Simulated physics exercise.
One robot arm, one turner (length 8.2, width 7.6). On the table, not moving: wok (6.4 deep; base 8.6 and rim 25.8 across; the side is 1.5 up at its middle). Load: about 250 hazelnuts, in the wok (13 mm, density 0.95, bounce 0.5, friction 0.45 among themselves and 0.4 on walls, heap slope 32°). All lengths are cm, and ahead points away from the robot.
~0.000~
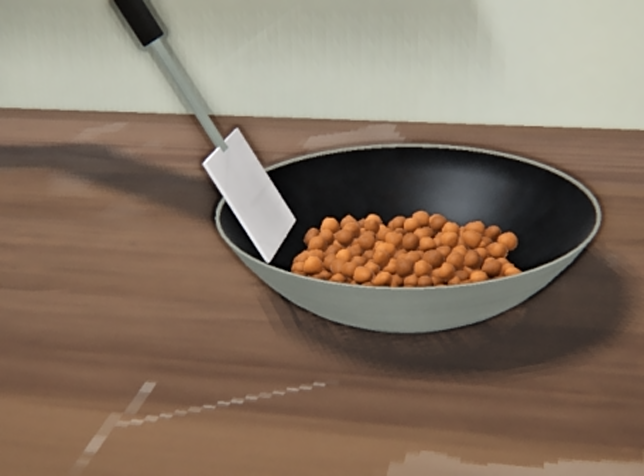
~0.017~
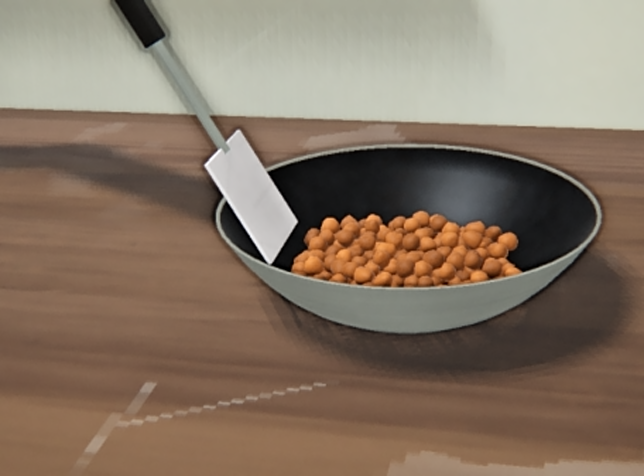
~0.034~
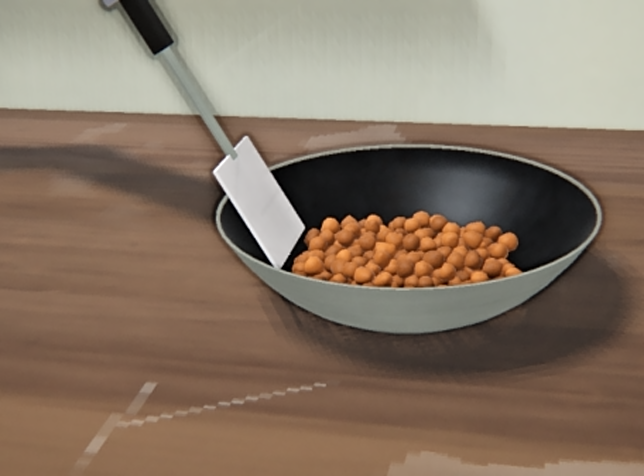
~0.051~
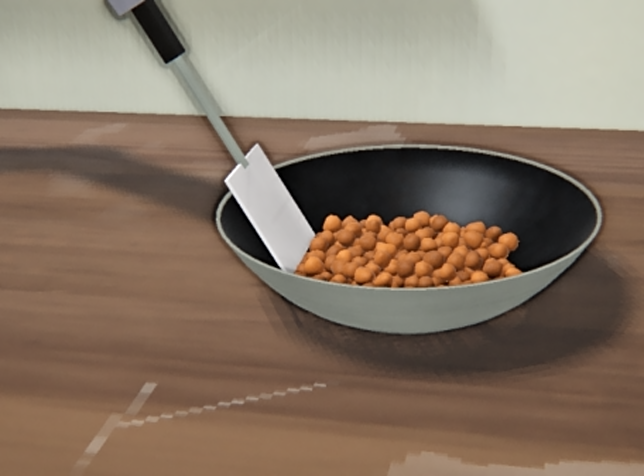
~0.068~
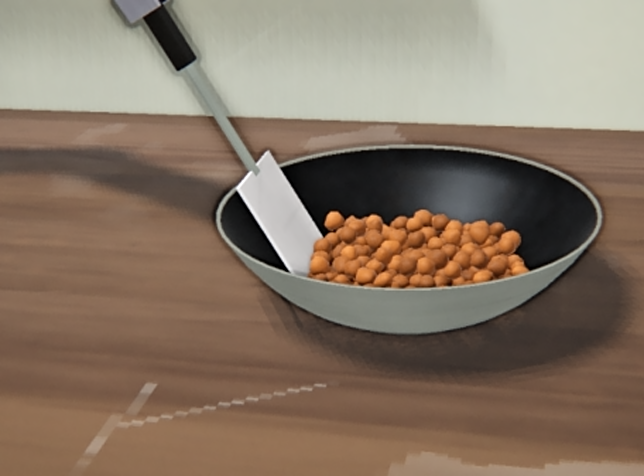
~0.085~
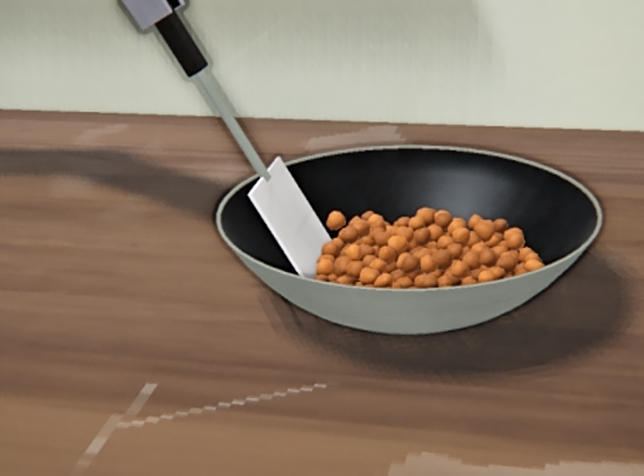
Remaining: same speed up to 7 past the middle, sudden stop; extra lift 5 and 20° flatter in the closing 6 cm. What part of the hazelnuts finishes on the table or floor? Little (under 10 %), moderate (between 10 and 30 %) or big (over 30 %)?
Share on the table or floor: Little (under 10 %).
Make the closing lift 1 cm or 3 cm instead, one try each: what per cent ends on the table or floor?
Some 5 and 0 per cent.
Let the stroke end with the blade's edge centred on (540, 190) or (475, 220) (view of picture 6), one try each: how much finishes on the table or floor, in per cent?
Some 20 and 0 per cent.
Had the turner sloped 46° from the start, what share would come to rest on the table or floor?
Then about 0 per cent.
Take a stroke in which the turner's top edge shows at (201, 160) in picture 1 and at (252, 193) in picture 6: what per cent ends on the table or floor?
Some 5 per cent.
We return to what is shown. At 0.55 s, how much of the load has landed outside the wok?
Roughly 0 per cent.
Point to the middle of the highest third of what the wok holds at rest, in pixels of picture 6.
At about (514, 252).
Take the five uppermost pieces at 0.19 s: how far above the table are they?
About 5 cm.
After 0.19 s, sloping 60°, highest piece 5 above the table; 246 in the wok.
After 0.30 s, sloping 51°, highest piece 7 above the table; 246 in the wok.
After 0.55 s, sloping 40°, highest piece 7 above the table; 246 in the wok.
After 1.60 s, sloping 40°, highest piece 6 above the table; 246 in the wok.
At rest, 246 in the wok. That is 0 % on the table or floor.
